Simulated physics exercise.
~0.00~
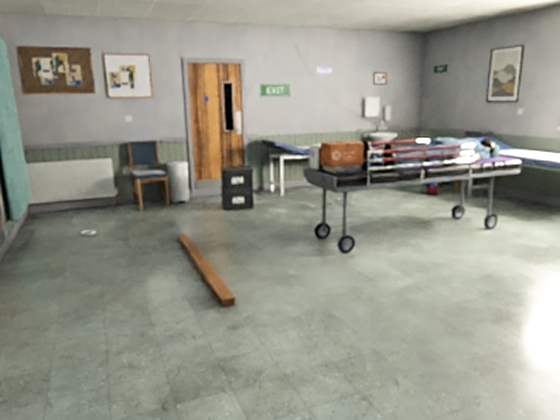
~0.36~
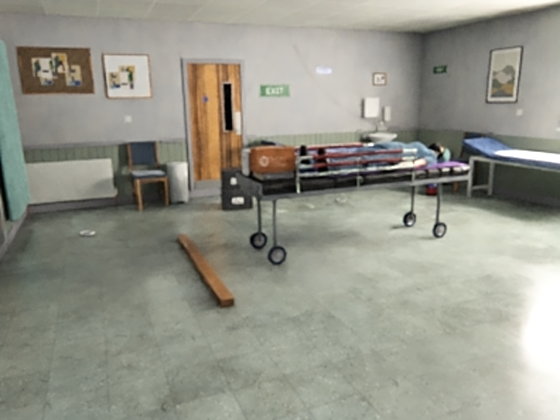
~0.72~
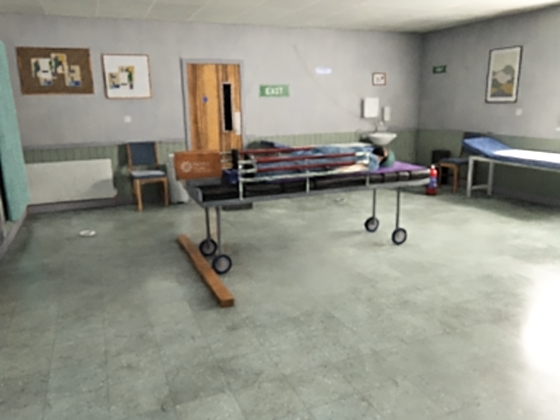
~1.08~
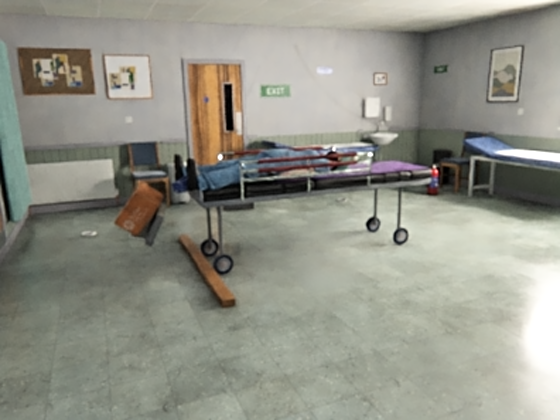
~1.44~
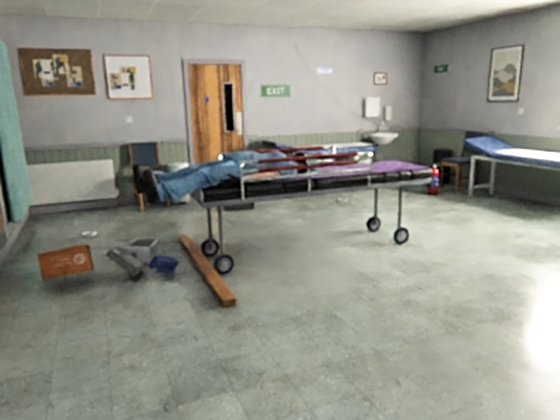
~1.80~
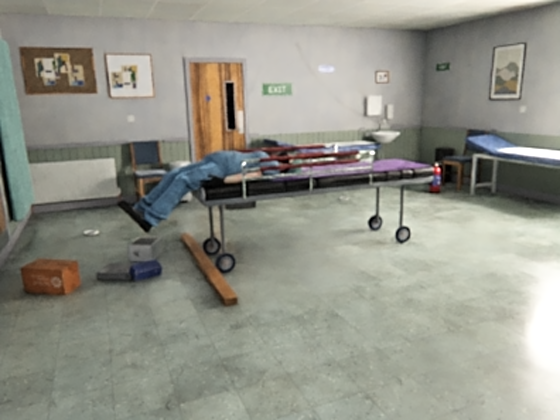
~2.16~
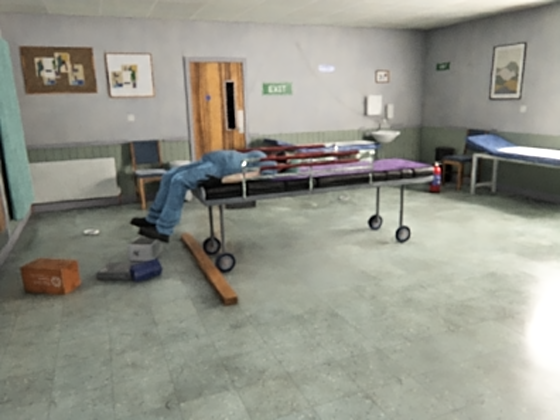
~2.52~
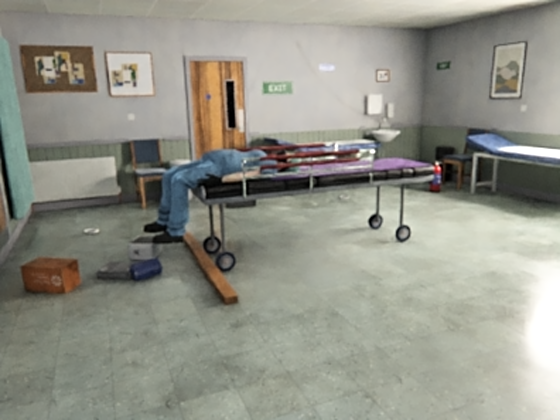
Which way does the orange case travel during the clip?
The orange case moves to the left, riding along on the gurney and then tumbling off its foot end to the floor.
At the start, a wheeled gurney carrying a person lying down, with an orange case and other loose items at its foot end, stands in a clinic room near a wooden sill on the floor. It rolls left and stops level when its front wheels reach the sill. The orange case keeps going, tipping over the end, and a blue box, a grey folder and a pale monitor drop off too. The person slides feet first past the foot end, and the legs bend down. At the end, the items lie scattered on the floor while the person's legs hang limply over the edge.
